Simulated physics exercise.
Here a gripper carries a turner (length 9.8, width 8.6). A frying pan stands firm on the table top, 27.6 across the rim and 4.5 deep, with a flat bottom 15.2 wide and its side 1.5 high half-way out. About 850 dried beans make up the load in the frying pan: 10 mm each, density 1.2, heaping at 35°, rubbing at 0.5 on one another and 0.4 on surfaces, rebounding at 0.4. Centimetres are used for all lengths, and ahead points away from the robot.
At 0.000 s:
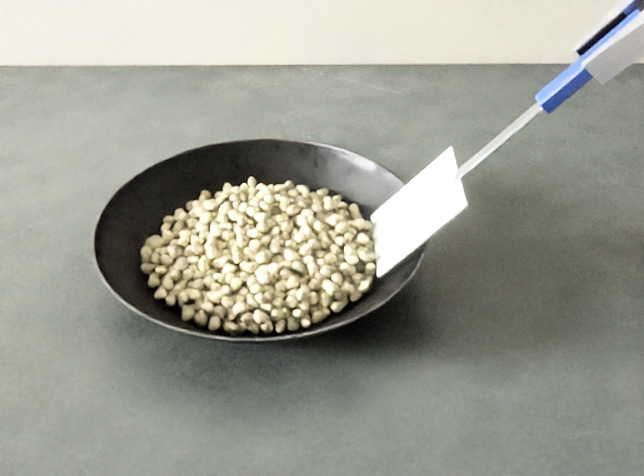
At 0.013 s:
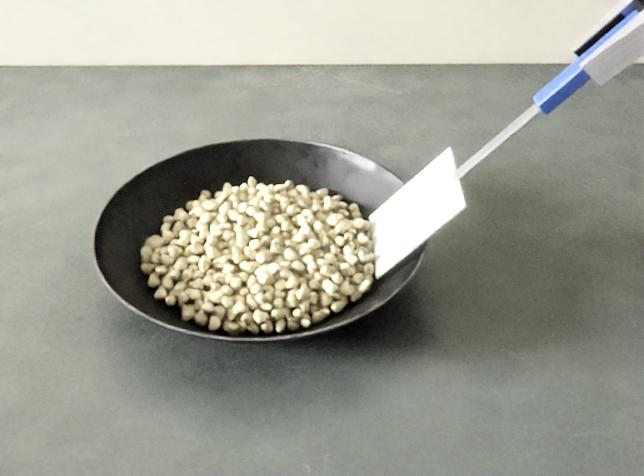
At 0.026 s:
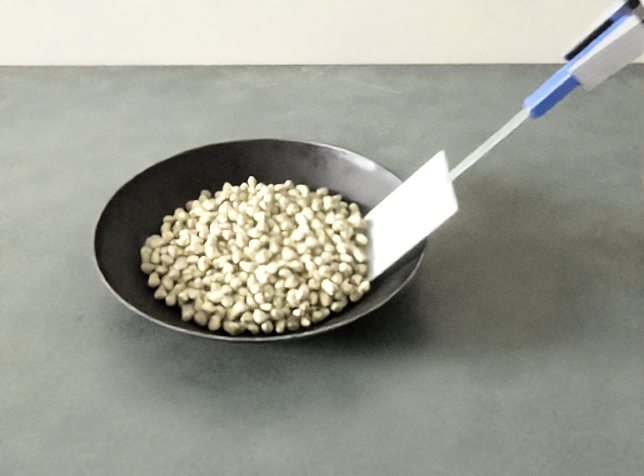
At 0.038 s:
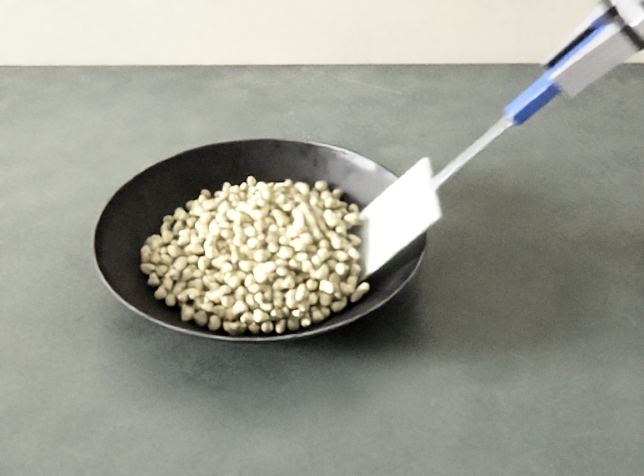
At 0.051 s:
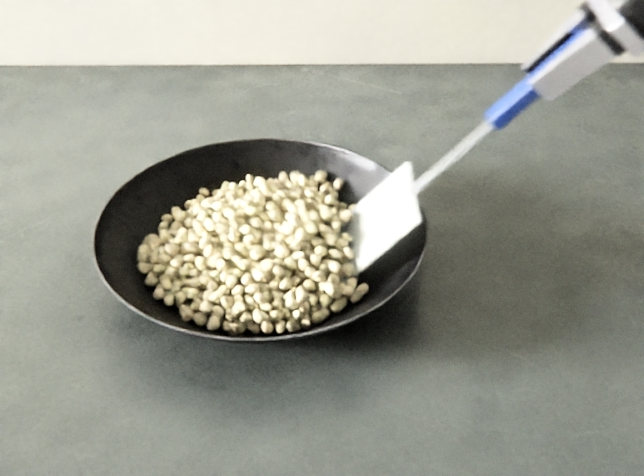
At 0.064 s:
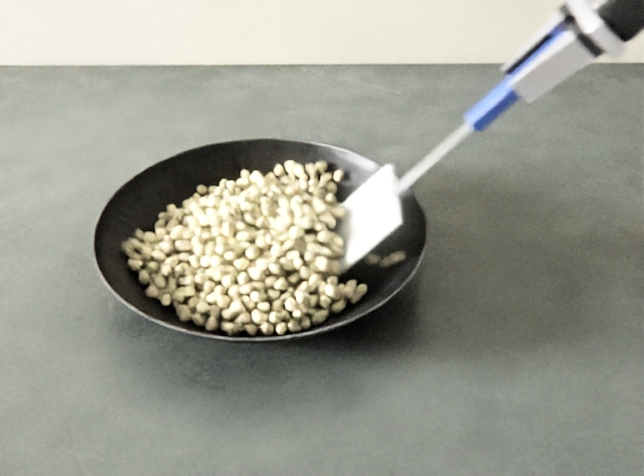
A white turner held by a robot gripper rested at the right side of a black pan of pale beans, then pushed left into the pile, shoving beans up and toward the far rim.
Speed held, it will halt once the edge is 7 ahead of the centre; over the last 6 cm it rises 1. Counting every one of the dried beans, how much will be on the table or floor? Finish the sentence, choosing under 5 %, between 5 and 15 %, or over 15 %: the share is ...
The share is over 15 %.
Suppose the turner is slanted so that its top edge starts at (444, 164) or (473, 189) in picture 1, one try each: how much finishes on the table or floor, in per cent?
Close to 30 and 15 percent respectively.
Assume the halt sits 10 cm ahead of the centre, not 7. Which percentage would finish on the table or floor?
About 45 %.
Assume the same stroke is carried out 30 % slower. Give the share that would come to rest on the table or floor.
About 10 in a hundred.
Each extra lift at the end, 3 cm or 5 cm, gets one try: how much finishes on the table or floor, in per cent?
It comes to around 30 per cent on the first try and around 20 per cent on the second.
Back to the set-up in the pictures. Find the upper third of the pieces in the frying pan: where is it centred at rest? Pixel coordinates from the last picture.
It is centred near (155, 227).
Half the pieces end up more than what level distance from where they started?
Level distance of roughly 6 cm.
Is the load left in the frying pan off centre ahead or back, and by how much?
Offset: About 4.5 cm, ahead.
After 0.10 s, sloping 48°, highest piece 10 above the table; 846 in the frying pan, 1 on the blade or in flight.
After 0.13 s, sloping 48°, highest piece 16 above the table; 845 in the frying pan, 2 on the blade or in flight.
After 0.34 s, sloping 48°, highest piece 31 above the table; 673 in the frying pan, 151 on the table or floor, 23 on the blade or in flight.
After 1.39 s, sloping 48°, highest piece 6 above the table; 668 in the frying pan, 179 on the table or floor.
At rest, 668 in the frying pan, 179 on the table or floor. That is 21 % on the table or floor.
